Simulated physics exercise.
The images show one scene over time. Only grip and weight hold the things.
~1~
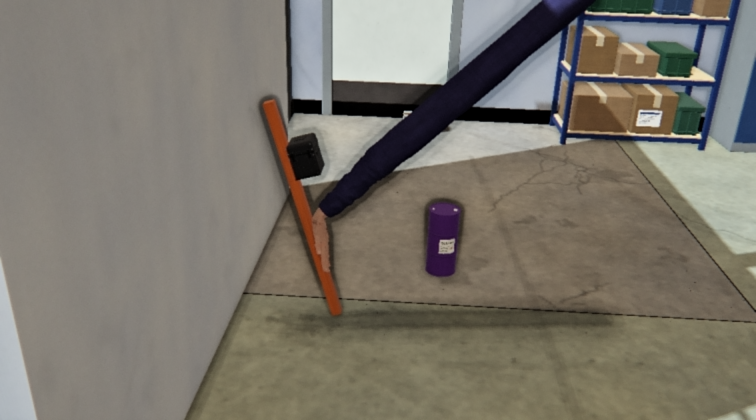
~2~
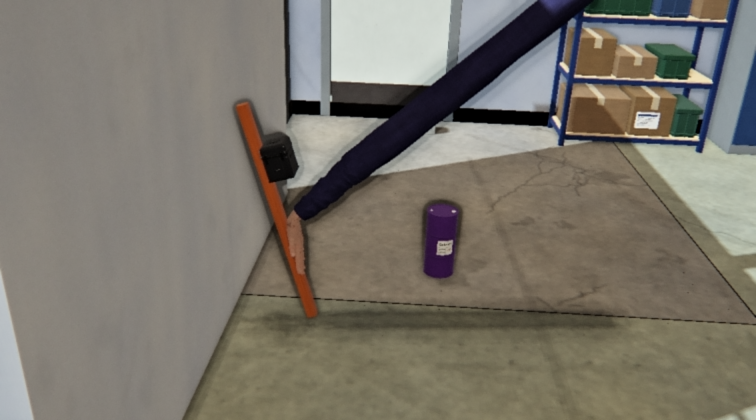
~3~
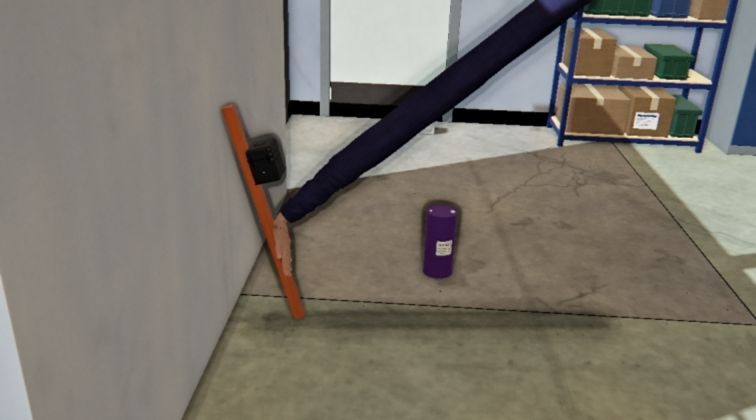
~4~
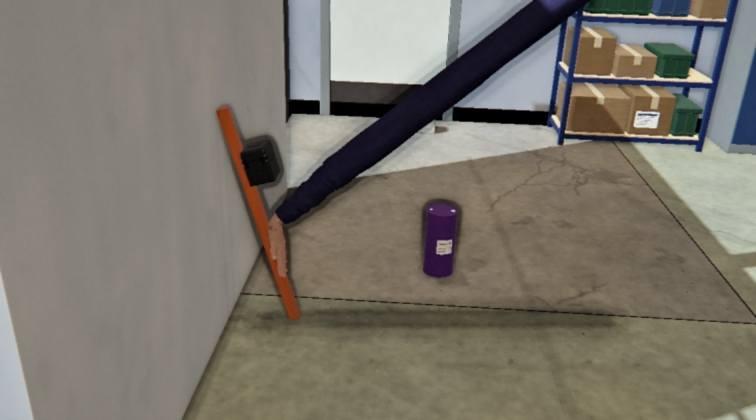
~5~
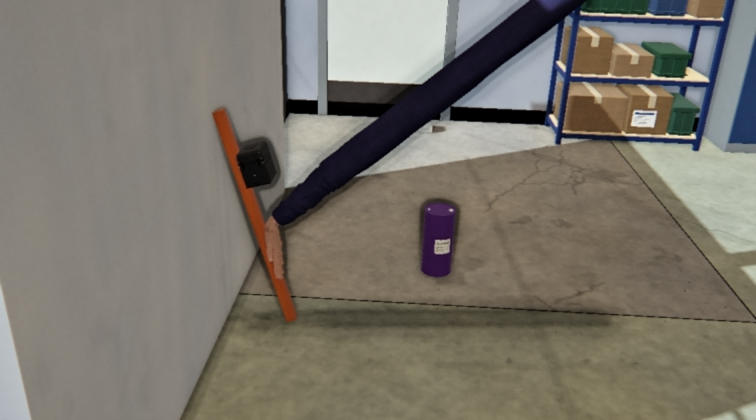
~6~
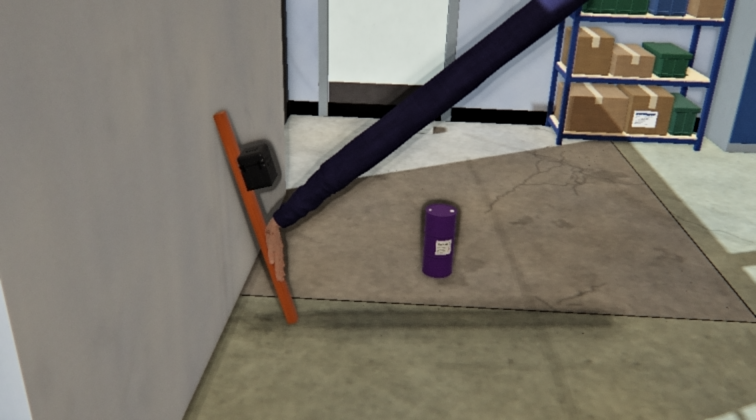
A dark blue arm moves an orange pole left until it leans against the gray wall.
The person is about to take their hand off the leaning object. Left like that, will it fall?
No, it stays leaning.
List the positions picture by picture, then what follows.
Not yet at the wall; orange pole (305, 214); purple canister (443, 240), in the first frame.
Not yet at the wall; orange pole (280, 217); purple canister (441, 241), in the second frame.
Not yet at the wall; orange pole (266, 219); purple canister (440, 242), in the third frame.
Not yet at the wall; orange pole (261, 220); purple canister (440, 241), in the fourth frame.
Leant on the wall, still held; orange pole (257, 222); purple canister (438, 240), in the fifth frame.
Leant on the wall, still held; orange pole (259, 224); purple canister (439, 241), in the sixth frame.
Then, 0.30 s past the last view, nothing moves.
Then, 0.80 s past the last view, orange pole resting near (258, 224).
Finally, both still in place. Final places as the last picture's camera would see them, orange pole near (258, 224). The pole stays up.
